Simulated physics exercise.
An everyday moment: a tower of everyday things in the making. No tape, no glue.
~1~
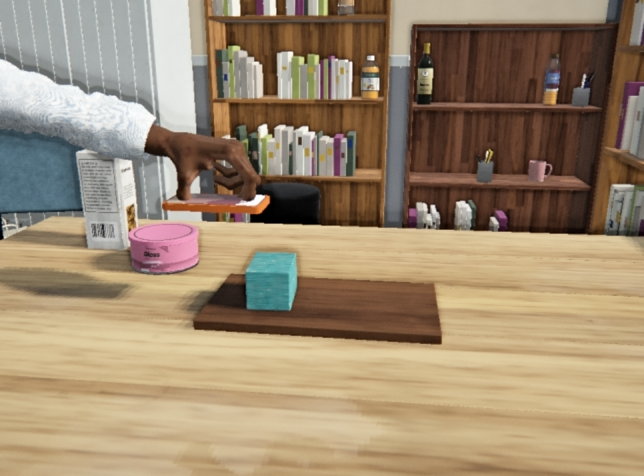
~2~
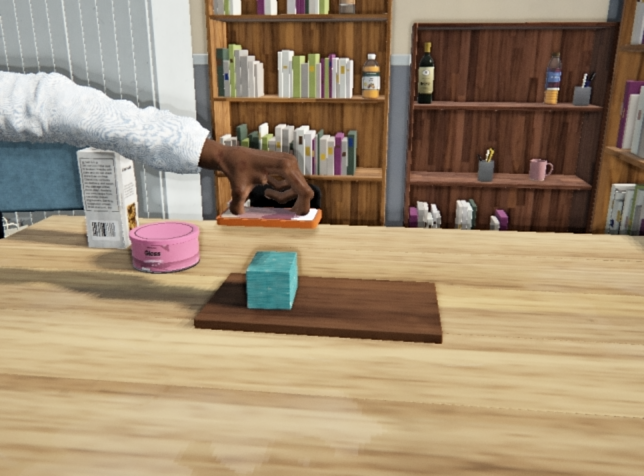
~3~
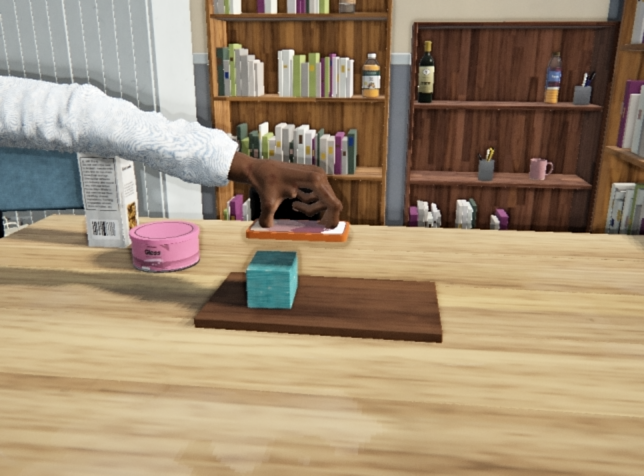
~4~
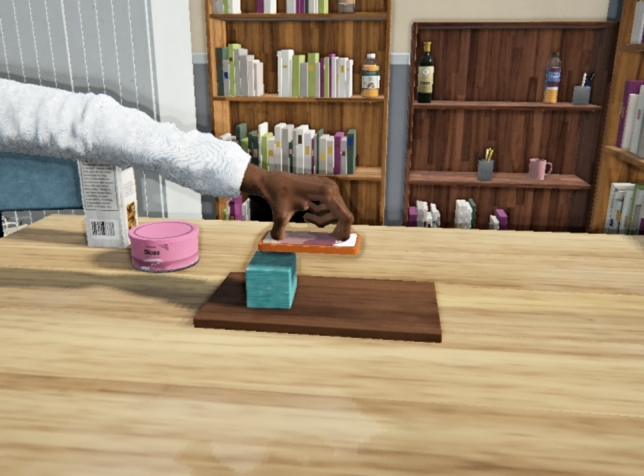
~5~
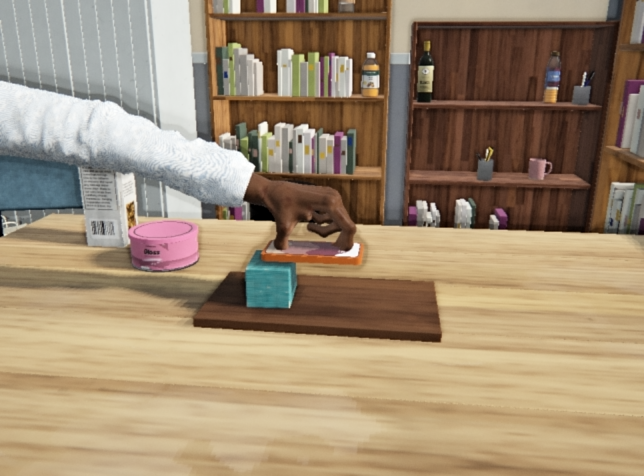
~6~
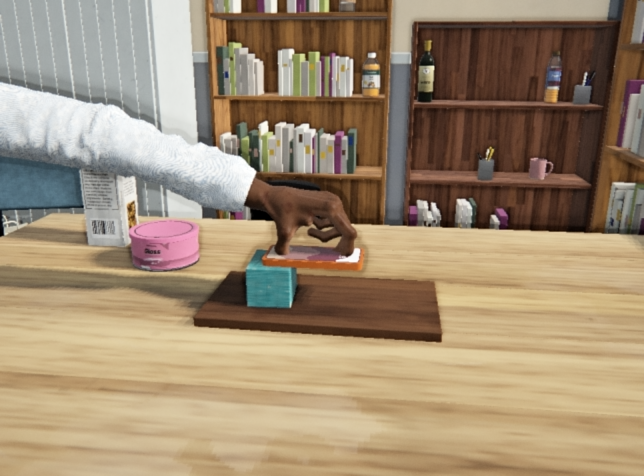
On a wooden table, a hand lowers an orange phone rightward behind a turquoise block.
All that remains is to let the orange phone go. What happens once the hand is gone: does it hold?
Here the pile comes apart.
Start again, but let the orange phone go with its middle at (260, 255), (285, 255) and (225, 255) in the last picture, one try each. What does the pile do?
In the first case it stays up; in the second case it keeps its balance; in the third case it gives way.
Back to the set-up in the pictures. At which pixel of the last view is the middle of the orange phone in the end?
Near (339, 298).
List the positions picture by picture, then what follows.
Coming down; orange phone (217, 203); white carton (109, 198), in the first picture.
Coming down; orange phone (270, 217); turquoise block (273, 279), in the second picture.
Coming down; orange phone (299, 230); white carton (110, 196), in the third picture.
Coming down; orange phone (311, 242); turquoise block (272, 279), in the fourth picture.
Coming down; orange phone (314, 252); white carton (109, 195), in the fifth picture.
In place under the hand; orange phone (314, 257); turquoise block (273, 278), in the sixth picture.
Then, 0.40 s on from there, orange phone turned 30° from how it was put near (321, 275).
Then, 1.80 s on from there, orange phone turned 26° from how it was put near (333, 278).
Then, 2.80 s on from there, orange phone now fallen.
In the end, fallen, orange phone; the other 4 unmoved. At the end, from the last picture's camera, orange phone near (339, 298). The pile gives way.
